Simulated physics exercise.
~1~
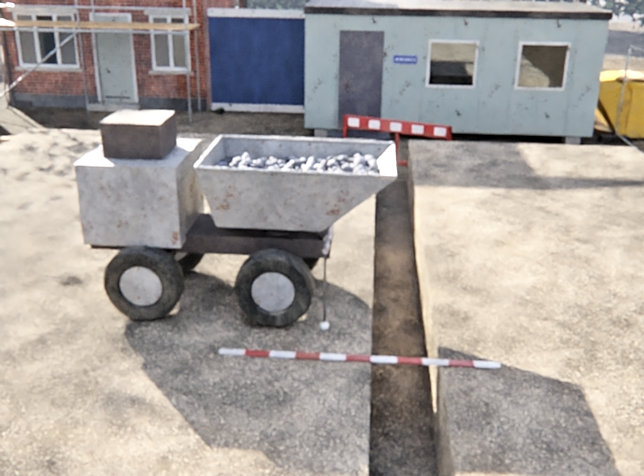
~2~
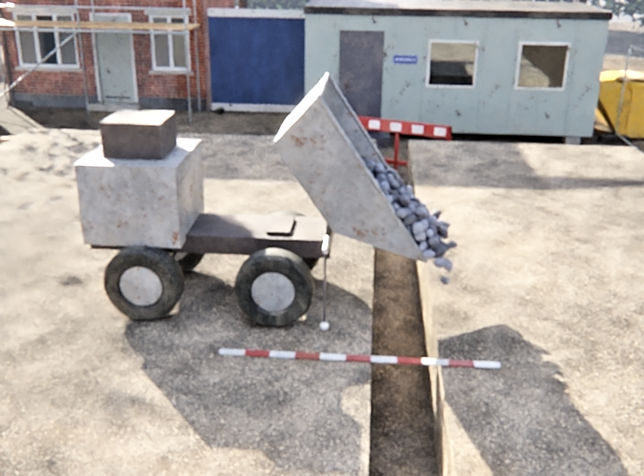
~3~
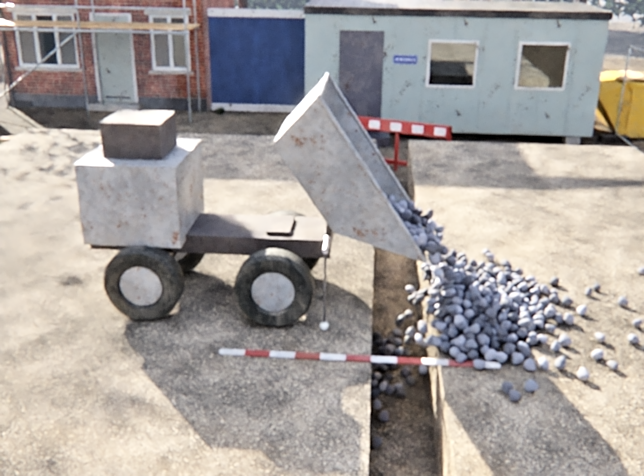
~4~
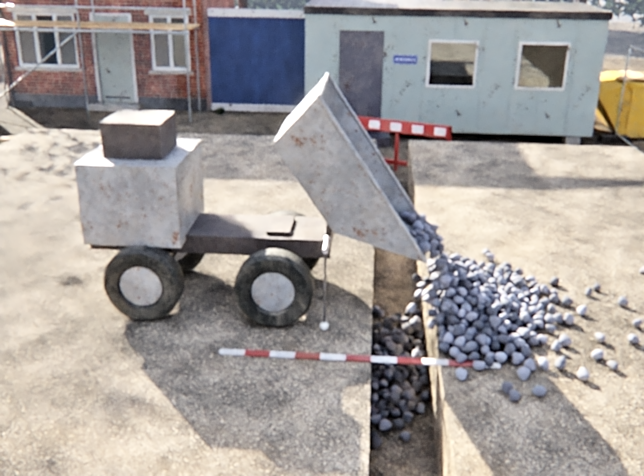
On a building site, a small grey dumper tips its load of cobbles rightwards, most landing beyond the trench, some inside.
